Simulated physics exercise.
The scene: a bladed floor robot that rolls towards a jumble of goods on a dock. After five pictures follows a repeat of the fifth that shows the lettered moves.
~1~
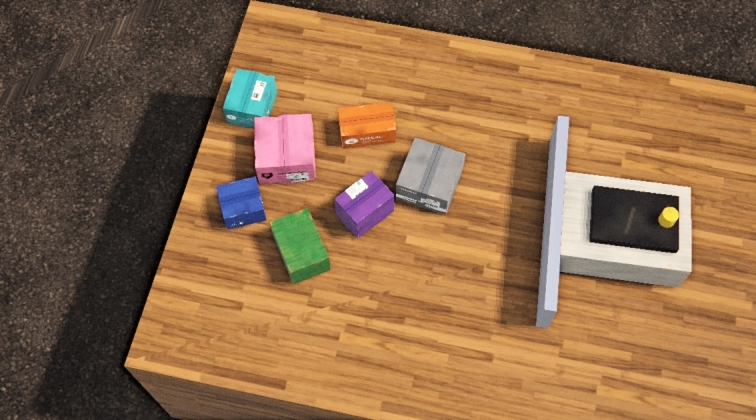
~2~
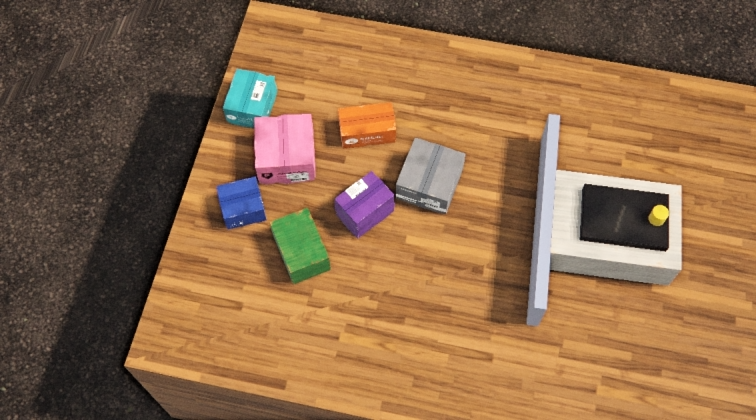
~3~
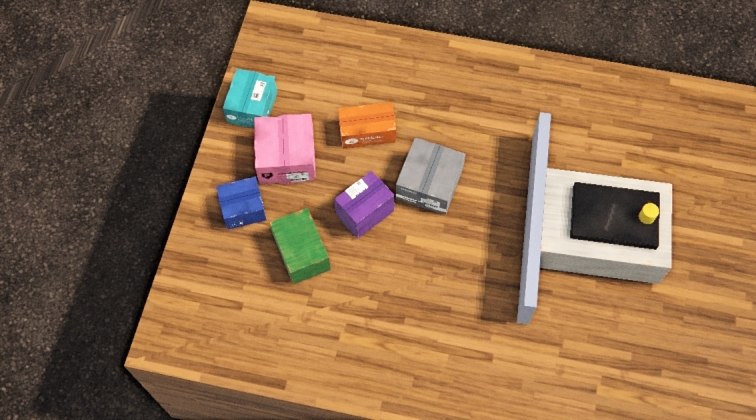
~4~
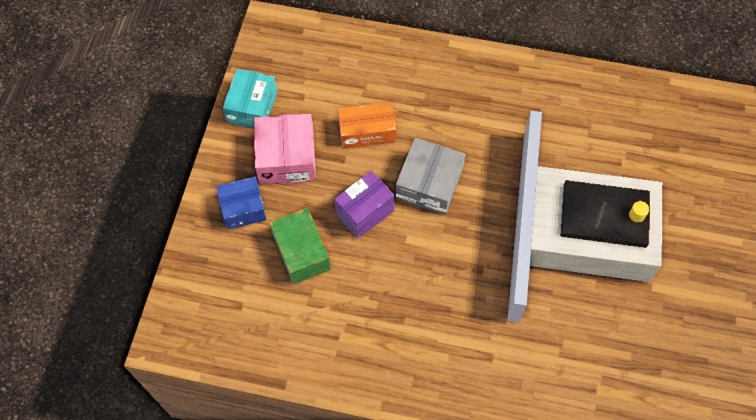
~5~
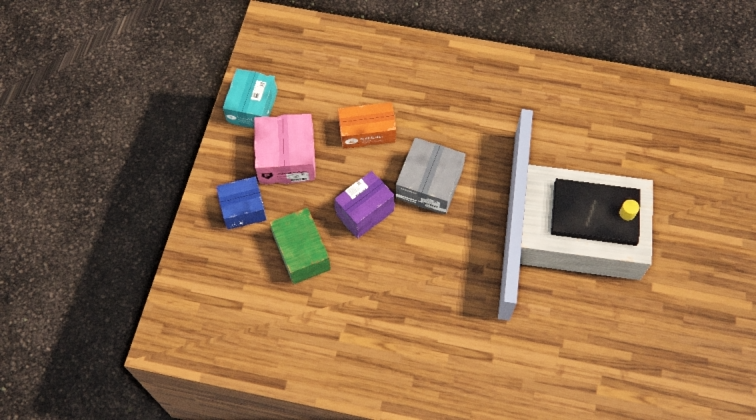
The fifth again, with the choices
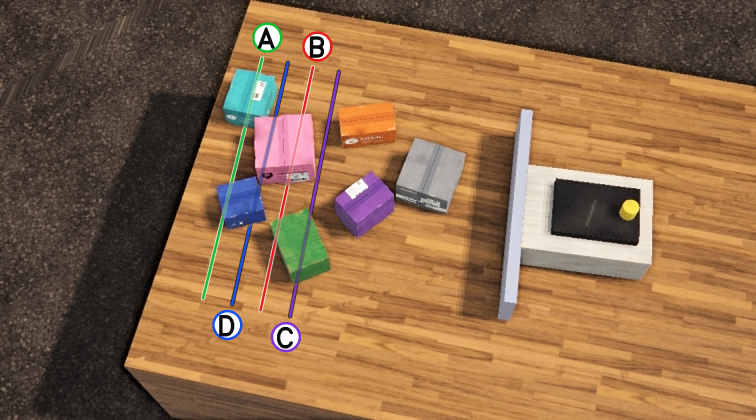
Bladed robot rolling slowly left across a wooden surface towards a scattered group of seven colourful boxes, which stay still.
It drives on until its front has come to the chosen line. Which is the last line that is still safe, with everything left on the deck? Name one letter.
It can go as far as B.
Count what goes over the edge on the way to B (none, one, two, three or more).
By then, none.
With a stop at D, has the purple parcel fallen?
By then, no.
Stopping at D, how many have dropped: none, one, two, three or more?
By then, two.
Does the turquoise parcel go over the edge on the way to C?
By then, no.
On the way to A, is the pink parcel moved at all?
Yes.
On the marked copy, A at (235, 170); B at (289, 180); C at (316, 186); D at (262, 175).
Taking B. A third of the way, robot (503, 194); purple parcel (355, 209); grey parcel (403, 173).
Two thirds of the way, robot (418, 178); pink parcel (270, 147); green crate (290, 249).
When it is over, robot (357, 167); pink parcel (213, 137); turquoise parcel (230, 95); nothing has fallen.
As for the rest, A drops the pink parcel, blue box and turquoise parcel; C is safe but short; D drops the pink parcel and turquoise parcel.
